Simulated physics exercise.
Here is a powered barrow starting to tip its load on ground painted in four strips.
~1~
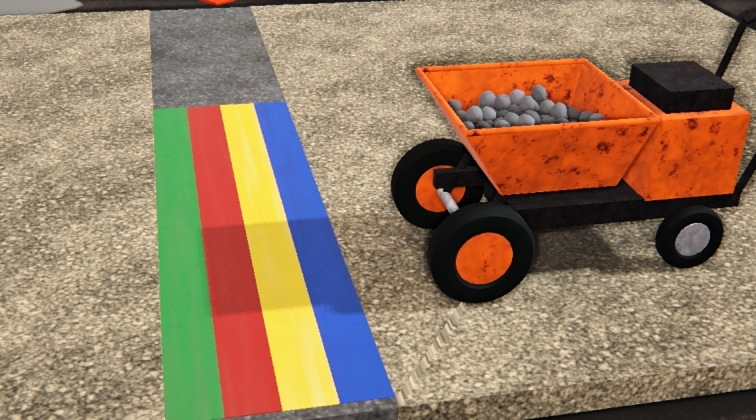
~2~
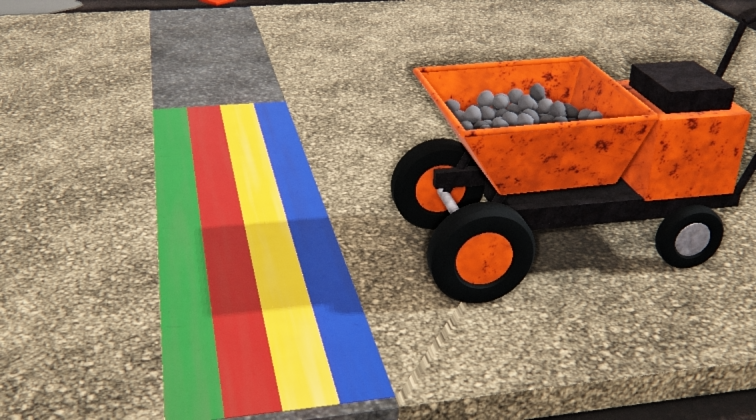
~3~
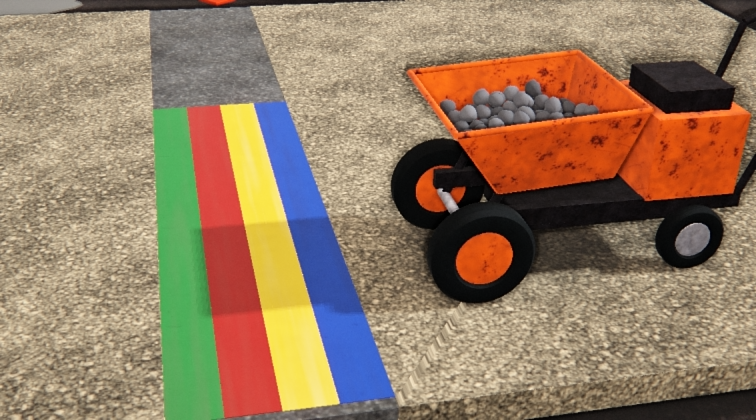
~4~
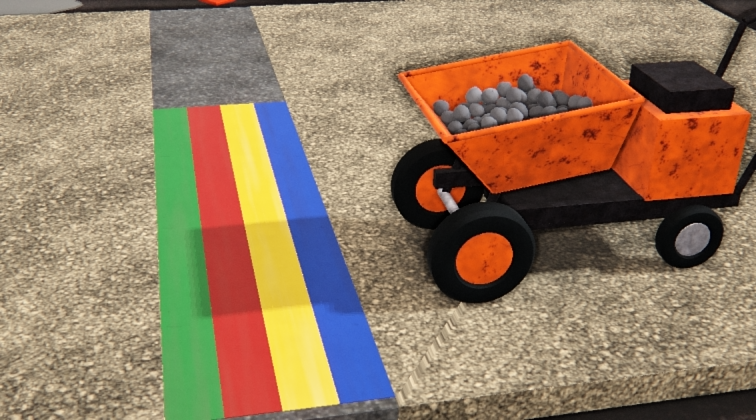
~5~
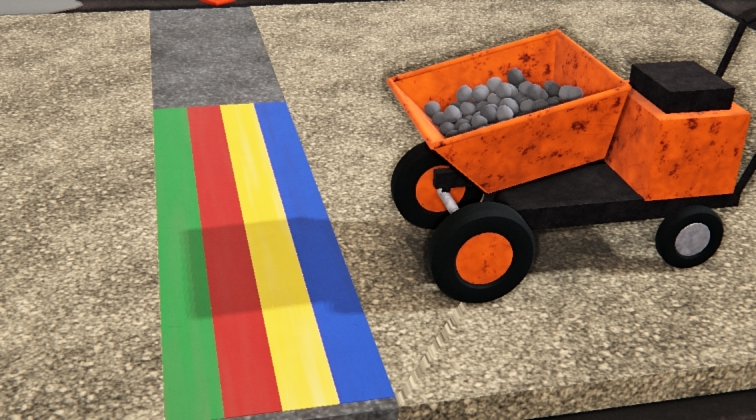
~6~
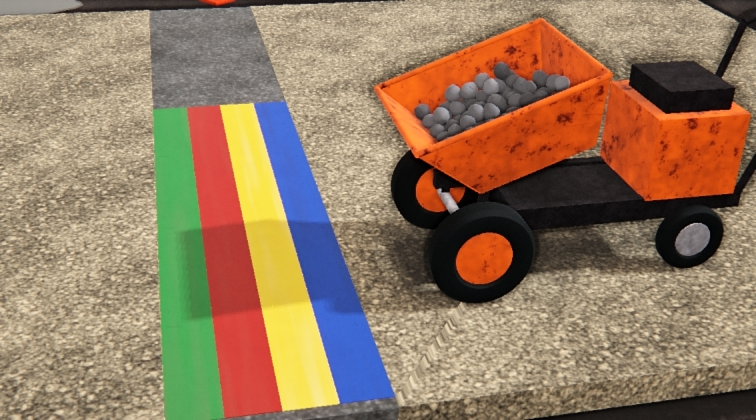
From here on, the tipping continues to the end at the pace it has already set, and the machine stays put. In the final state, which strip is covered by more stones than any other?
The yellow strip is.
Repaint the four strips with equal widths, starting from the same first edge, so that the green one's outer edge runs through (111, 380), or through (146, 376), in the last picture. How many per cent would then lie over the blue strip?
Roughly 30 per cent first, then 30 per cent.
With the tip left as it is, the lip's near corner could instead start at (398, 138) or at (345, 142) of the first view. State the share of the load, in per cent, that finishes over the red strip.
In order, close to 40 and 20 in a hundred.
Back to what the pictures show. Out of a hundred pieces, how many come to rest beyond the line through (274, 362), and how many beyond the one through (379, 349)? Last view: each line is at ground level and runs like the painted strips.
Close to 40 and 100 per cent respectively.
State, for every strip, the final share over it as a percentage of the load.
Estimated shares: Blue strip 25 %, yellow strip 35 %, red strip 25 %, green strip 10 %.
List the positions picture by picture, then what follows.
The first picture shows lip of the skip at (466, 134), level; top of the load at (527, 128), round cobbles; blue strip at (350, 347); yellow strip at (298, 353); red strip at (245, 359); green strip at (190, 365).
The second picture shows lip of the skip at (464, 134), level; top of the load at (529, 119).
The third picture shows lip of the skip at (457, 136), tipped barely; top of the load at (525, 116).
The fourth picture shows lip of the skip at (446, 140), tipped a little; top of the load at (537, 113).
The fifth picture shows lip of the skip at (433, 146), tipped a little; top of the load at (528, 107).
The sixth picture shows lip of the skip at (418, 155), tipped clearly; top of the load at (541, 98); blue strip at (350, 347); yellow strip at (298, 353); red strip at (245, 359); green strip at (190, 365).
Soon after the last picture, skip tipped steeply; all in the skip.
A little later, skip tipped right over; nearly all in the skip; a small part over the blue strip; a small part over the yellow strip.
Later still, skip tipped right over; about a quarter in the skip; about a quarter over the blue strip; about a third over the yellow strip; about a quarter over the red strip; a small part over the green strip; a stray few off the paint.
By the end, skip tipped right over; about a quarter over the blue strip; about a third over the yellow strip; about a quarter over the red strip; a small part over the green strip; a small part off the paint.
